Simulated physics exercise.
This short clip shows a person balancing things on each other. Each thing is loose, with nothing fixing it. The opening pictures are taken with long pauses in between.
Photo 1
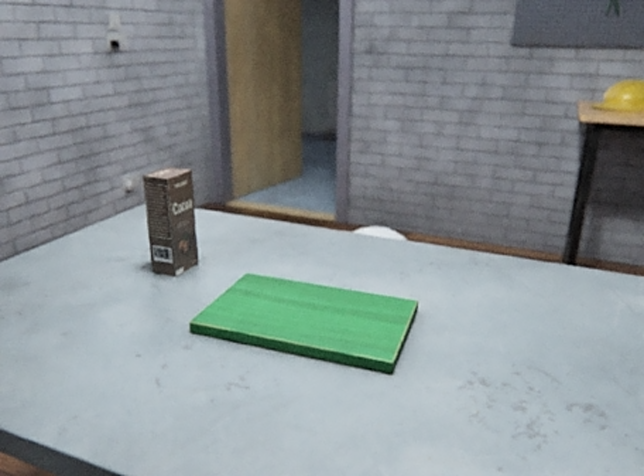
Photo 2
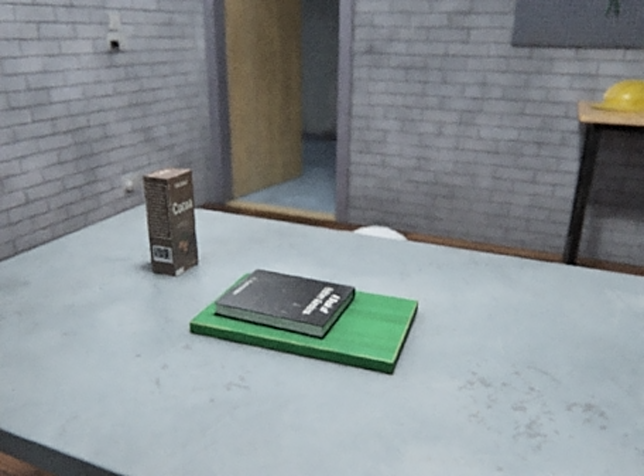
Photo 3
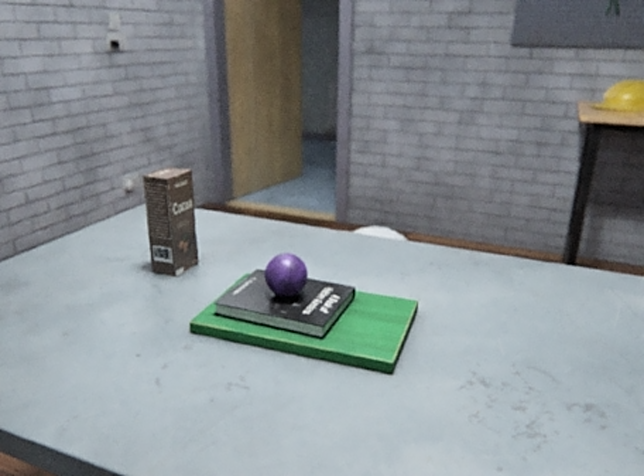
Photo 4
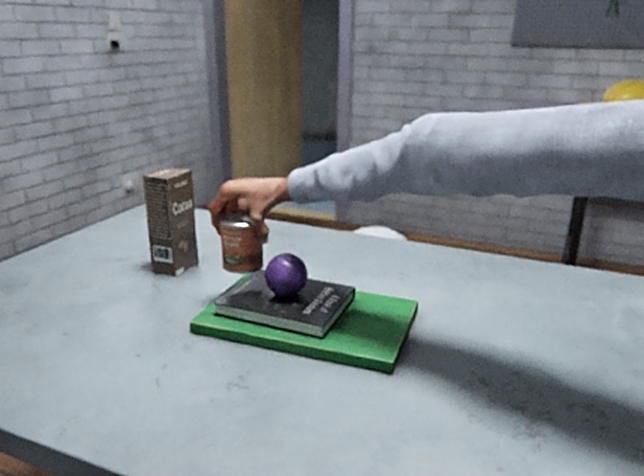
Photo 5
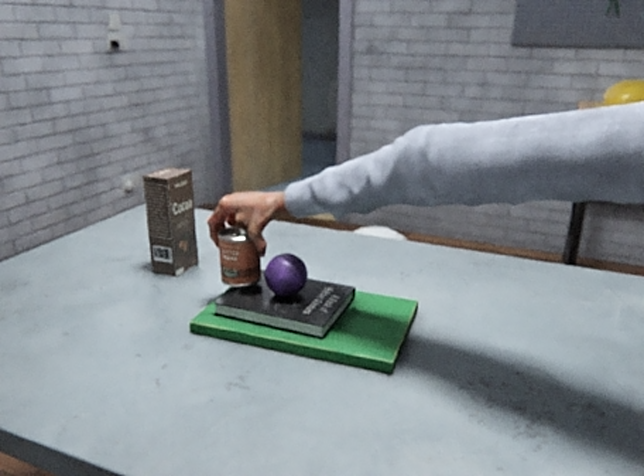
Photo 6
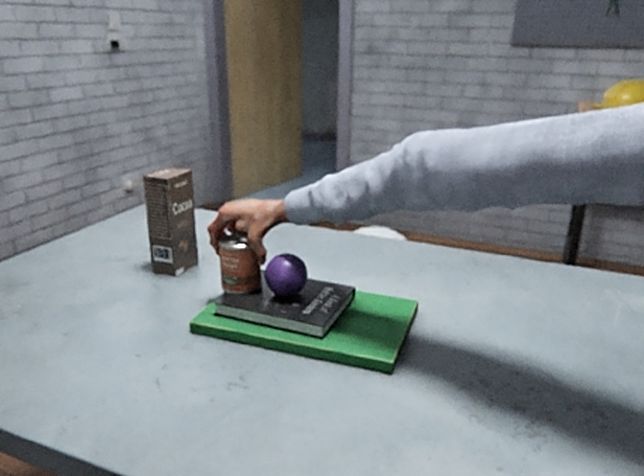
The video shows a green board on a table near a cocoa box, then a dark book and a purple ball stacked on it, before a hand lowers an orange tin onto the book, left of the ball.
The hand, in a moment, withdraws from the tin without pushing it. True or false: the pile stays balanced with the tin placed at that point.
True.
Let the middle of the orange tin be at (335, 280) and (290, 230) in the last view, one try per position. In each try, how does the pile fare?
The pile remains standing the first time and collapses the second time.
Then, 0.60 s later than the last frame, all is still.
Then, 1.60 s later than the last frame, orange tin resting near (240, 263).
When it is over, all 5 as before. End places, in pixels of the last picture, orange tin near (240, 263). The pile keeps its balance.
